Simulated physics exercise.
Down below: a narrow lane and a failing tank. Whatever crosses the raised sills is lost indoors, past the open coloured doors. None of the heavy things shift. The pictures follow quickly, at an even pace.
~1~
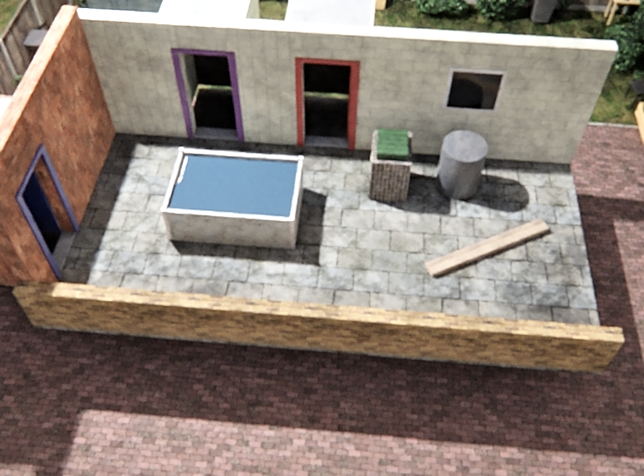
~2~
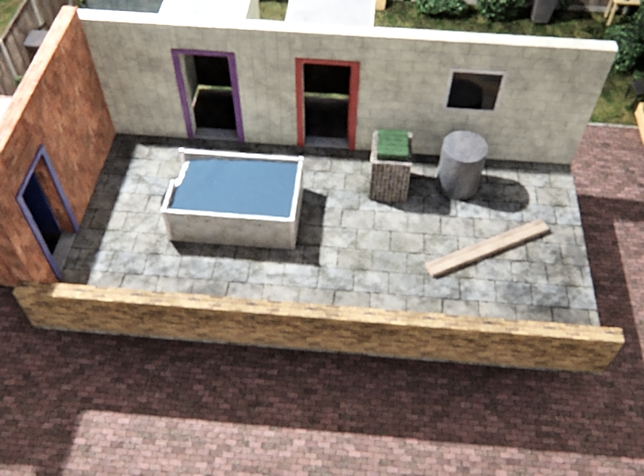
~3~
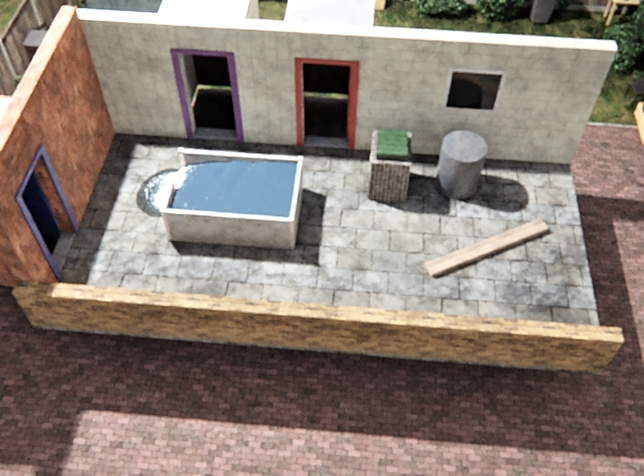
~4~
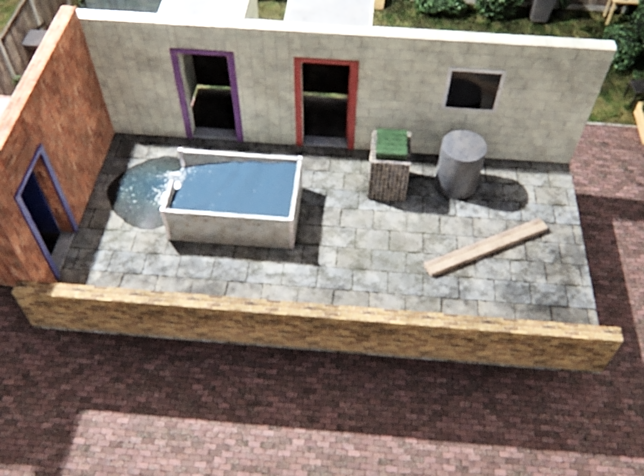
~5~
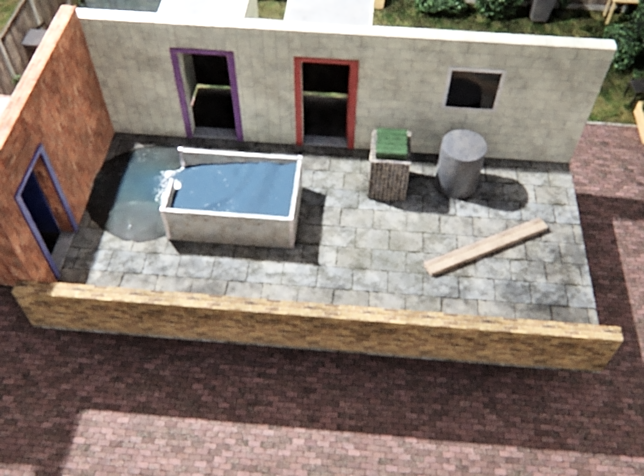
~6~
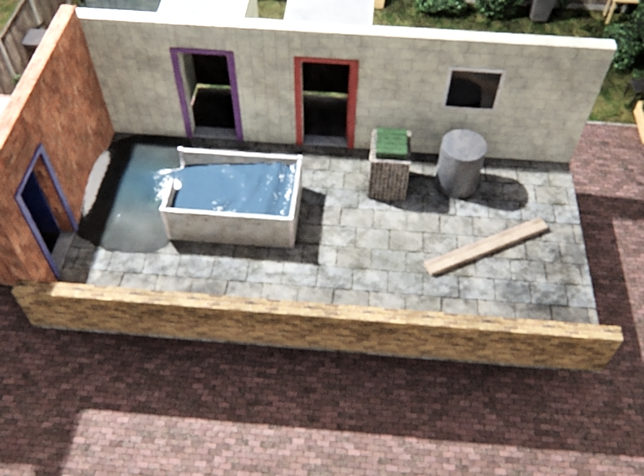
Water pouring from a gap in the left side of an open tank, spreading across grey paving toward an orange wall.
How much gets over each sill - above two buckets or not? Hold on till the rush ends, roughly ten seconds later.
Red door: Two buckets or fewer. Blue door: More than two buckets. Purple door: Two buckets or fewer.
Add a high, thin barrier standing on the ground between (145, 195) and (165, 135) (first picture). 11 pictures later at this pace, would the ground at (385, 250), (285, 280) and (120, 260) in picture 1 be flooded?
Reading the points as listed, I get left untouched, then left untouched, then deluged.
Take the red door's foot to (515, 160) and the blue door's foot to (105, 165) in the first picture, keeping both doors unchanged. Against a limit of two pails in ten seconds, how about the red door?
The answer is that red doesn't reach the mark.
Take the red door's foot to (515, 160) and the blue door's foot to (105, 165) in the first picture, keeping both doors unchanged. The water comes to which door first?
Answer: The one in blue.
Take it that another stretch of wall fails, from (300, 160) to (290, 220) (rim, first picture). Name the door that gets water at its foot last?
The door marked blue is last.
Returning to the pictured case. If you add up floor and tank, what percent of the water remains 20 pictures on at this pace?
Result: Close to 98 %.
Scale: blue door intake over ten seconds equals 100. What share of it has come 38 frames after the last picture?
Result: 75 % of the ten-second total.
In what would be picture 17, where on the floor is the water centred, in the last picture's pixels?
Near (190, 205).
A moment on, water covers 15 % of the floor; the red door not reached, the blue door under two buckets in, the purple door not reached.
Next, water covers 20 % of the floor; the red door not reached, the blue door under two buckets in, the purple door wet at the sill, nothing in.
Then, water covers 40 % of the floor; the red door wet at the sill, nothing in, the blue door over two buckets in, the purple door wet at the sill, nothing in.
Later, water covers 65 % of the floor; the red door wet at the sill, nothing in, the blue door over two buckets in, the purple door under two buckets in.
In the end, water covers 95 % of the floor; the red door under two buckets in, the blue door over two buckets in, the purple door under two buckets in.
